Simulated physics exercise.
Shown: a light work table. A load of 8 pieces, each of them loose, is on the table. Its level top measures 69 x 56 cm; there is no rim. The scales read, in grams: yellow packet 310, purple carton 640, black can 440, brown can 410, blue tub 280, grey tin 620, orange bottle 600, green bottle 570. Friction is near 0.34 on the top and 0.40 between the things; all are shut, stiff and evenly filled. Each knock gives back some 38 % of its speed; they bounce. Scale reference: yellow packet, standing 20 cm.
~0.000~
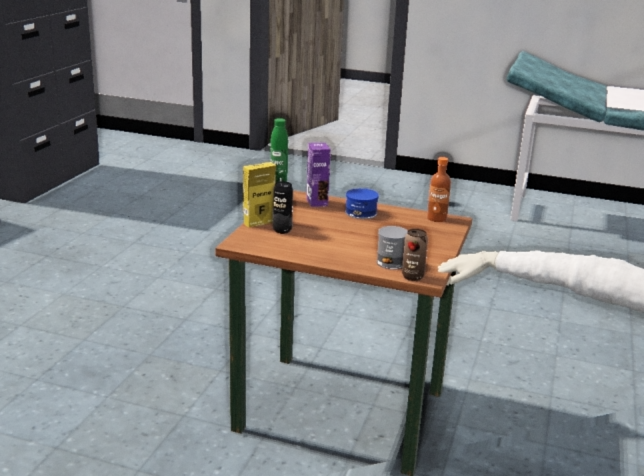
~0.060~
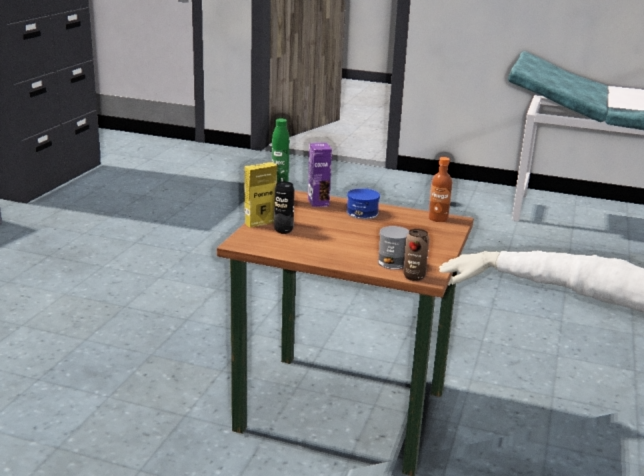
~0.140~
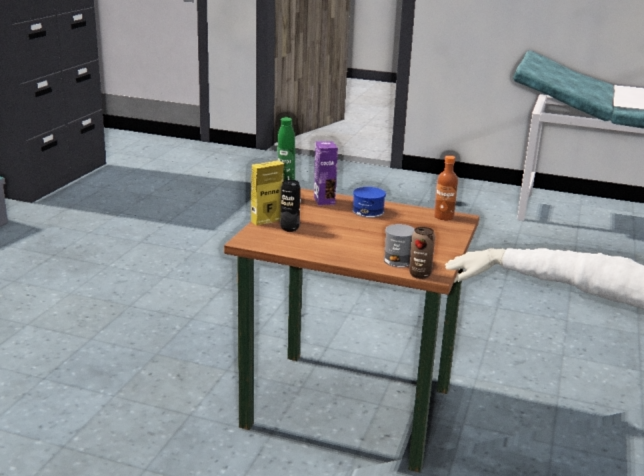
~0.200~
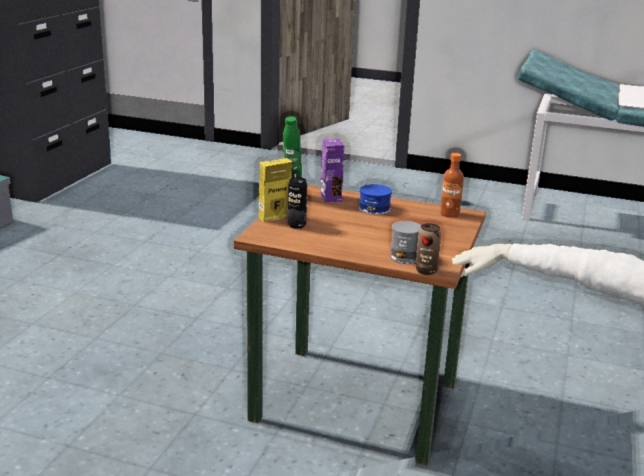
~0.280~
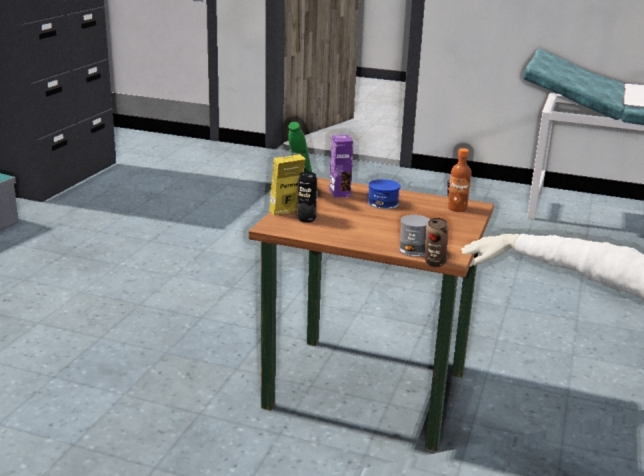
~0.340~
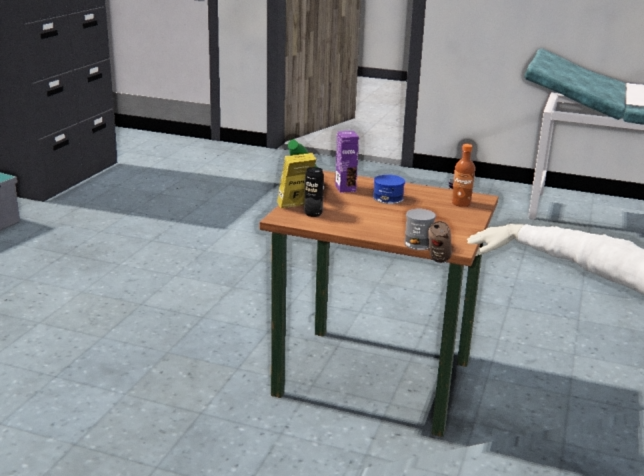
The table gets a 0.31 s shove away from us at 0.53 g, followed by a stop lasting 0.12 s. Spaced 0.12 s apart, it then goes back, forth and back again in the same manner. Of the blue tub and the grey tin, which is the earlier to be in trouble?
It is the former of the two.
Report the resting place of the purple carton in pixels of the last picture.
It ends up near (369, 337).
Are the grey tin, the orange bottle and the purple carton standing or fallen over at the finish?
In the last frame the grey tin remains up, the orange bottle does not stay up and the purple carton does not stay up.
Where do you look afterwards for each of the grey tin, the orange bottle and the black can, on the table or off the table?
Afterwards, the grey tin stays on its support, the orange bottle leaves its support, and the black can leaves its support.
Around 0.64 s, table 35 cm from its start; green bottle now off the table; blue tub shifted 2 cm near (405, 169); grey tin shifted 2 cm near (436, 203).
Around 1.04 s, yellow packet, purple carton, blue tub and orange bottle now off the table; grey tin shifted 25 cm near (428, 216); black can on its side.
Around 1.44 s, table 19 cm from its start; grey tin shifted 8 cm near (429, 214); black can on its side.
Around 2.04 s, table 9 cm from its start; black can now off the table; grey tin shifted 31 cm near (438, 200).
Finally (2.8 s), off the table, yellow packet, purple carton, black can, brown can, blue tub, orange bottle and green bottle; not toppled but over 5 cm from the start, grey tin. Final places as that camera would see them, blue tub near (413, 363), grey tin near (428, 216). Blue tub went at 0.80 s; grey tin was never lost.
